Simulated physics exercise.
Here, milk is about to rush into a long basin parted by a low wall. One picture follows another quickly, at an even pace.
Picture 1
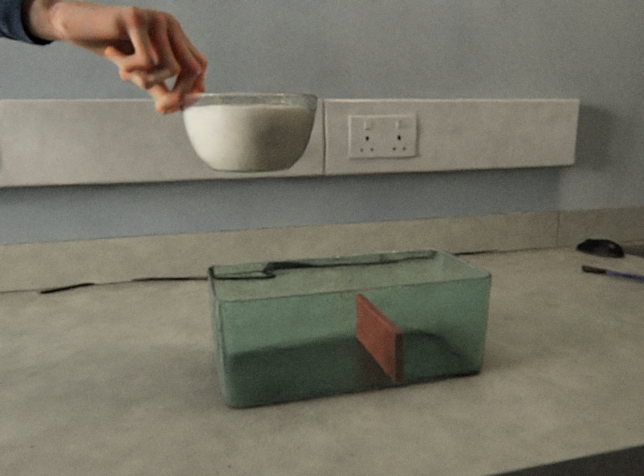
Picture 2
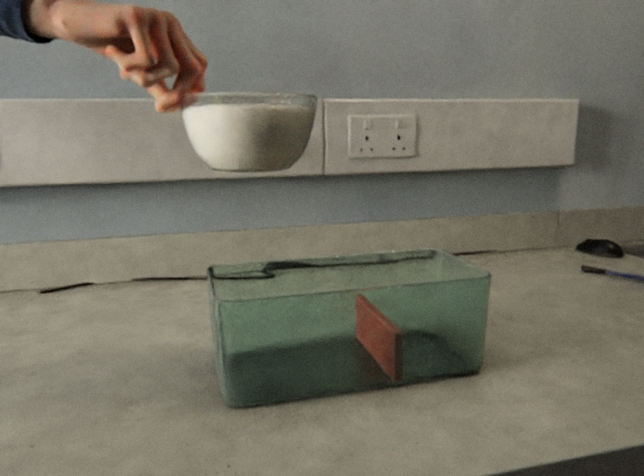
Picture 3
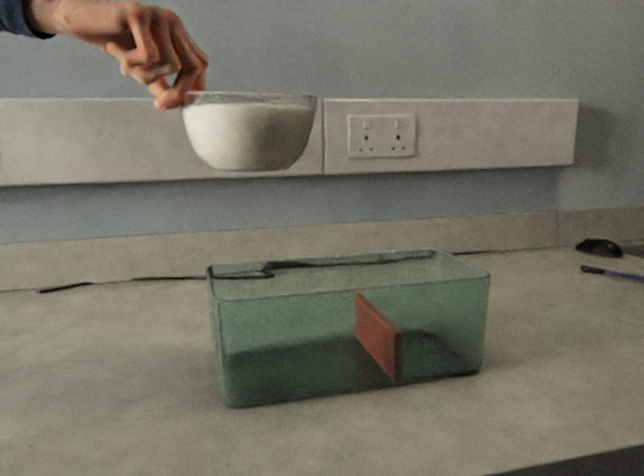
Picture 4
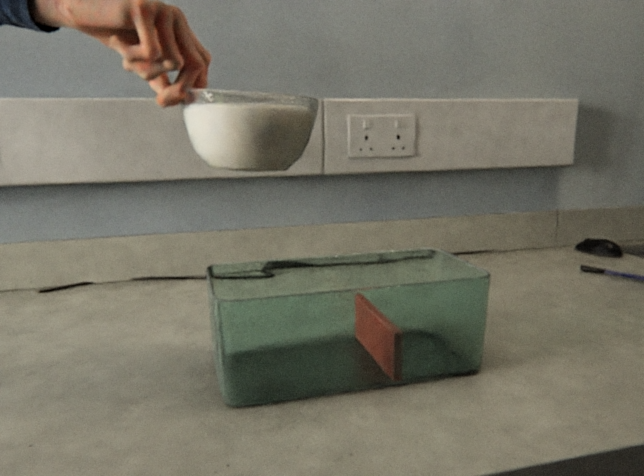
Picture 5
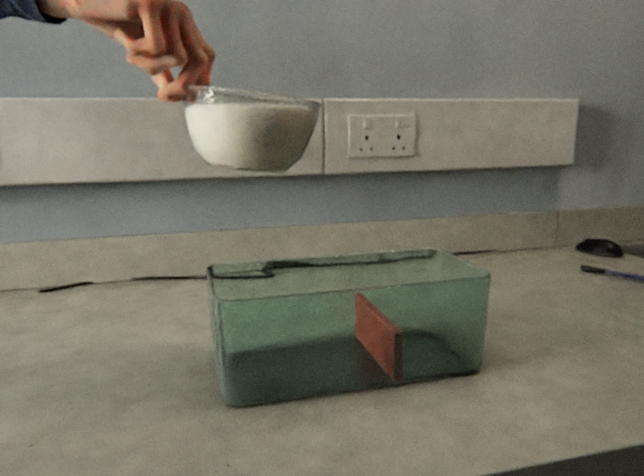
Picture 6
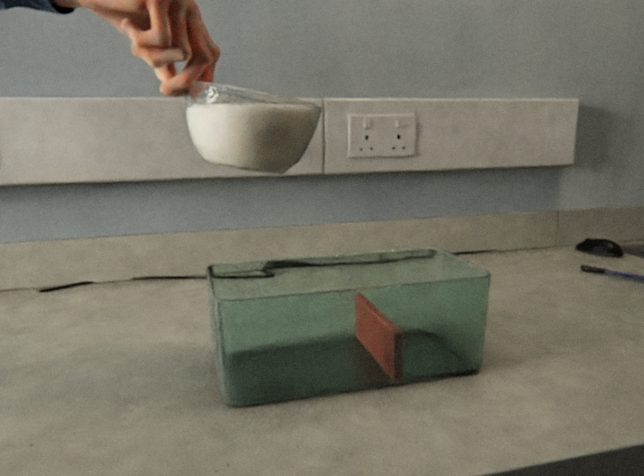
On a grey countertop, a hand holding a glass bowl of milk above a divided glass basin slowly tilts it slightly rightward.
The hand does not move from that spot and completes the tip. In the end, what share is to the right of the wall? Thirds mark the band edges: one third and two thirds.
I would say between a third and two thirds ends up on that side.
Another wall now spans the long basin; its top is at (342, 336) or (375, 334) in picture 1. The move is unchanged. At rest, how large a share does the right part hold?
Try one about 75 %, try two about 55 %.
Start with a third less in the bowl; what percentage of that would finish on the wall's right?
About 20 percent.
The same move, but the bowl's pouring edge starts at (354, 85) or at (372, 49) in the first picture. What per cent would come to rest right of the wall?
About 85 per cent, then about 85 per cent.
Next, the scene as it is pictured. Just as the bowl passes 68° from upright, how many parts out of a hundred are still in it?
Around 45 in a hundred.
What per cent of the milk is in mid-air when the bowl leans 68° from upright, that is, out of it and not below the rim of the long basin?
Around 35 percent.
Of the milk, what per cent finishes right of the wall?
Close to 50 in a hundred.
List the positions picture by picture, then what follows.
The first frame shows tilt 0°; pouring edge (314, 99); surface from (184, 109) to (310, 108); the long basin's rim runs from (211, 284) to (465, 263); the wall's top is at (378, 314).
The second frame shows tilt 0°; pouring edge (314, 99); surface from (185, 108) to (310, 108).
The third frame shows tilt 2°; pouring edge (314, 100); surface from (184, 107) to (310, 109).
The fourth frame shows tilt 4°; pouring edge (315, 103); surface from (186, 107) to (311, 109).
The fifth frame shows tilt 7°; pouring edge (317, 106); surface from (187, 107) to (312, 109).
The sixth frame shows tilt 11°; pouring edge (318, 111); surface from (189, 108) to (315, 110).
A moment on, the bowl is tipped part way and 43 per cent is still to pour, 8 is left of the wall and 14 right of it.
Next, the bowl is tipped right over and 1 per cent is still to pour, 45 is left of the wall and 48 right of it.
Then the bowl is tipped right over and 0 per cent is still to pour, 51 is left of the wall and 48 right of it.
Later the bowl is tipped right over and 0 per cent is still to pour, 51 is left of the wall and 48 right of it.
In the end 51 per cent lies left of the wall, 48 right of it and 1 outside.
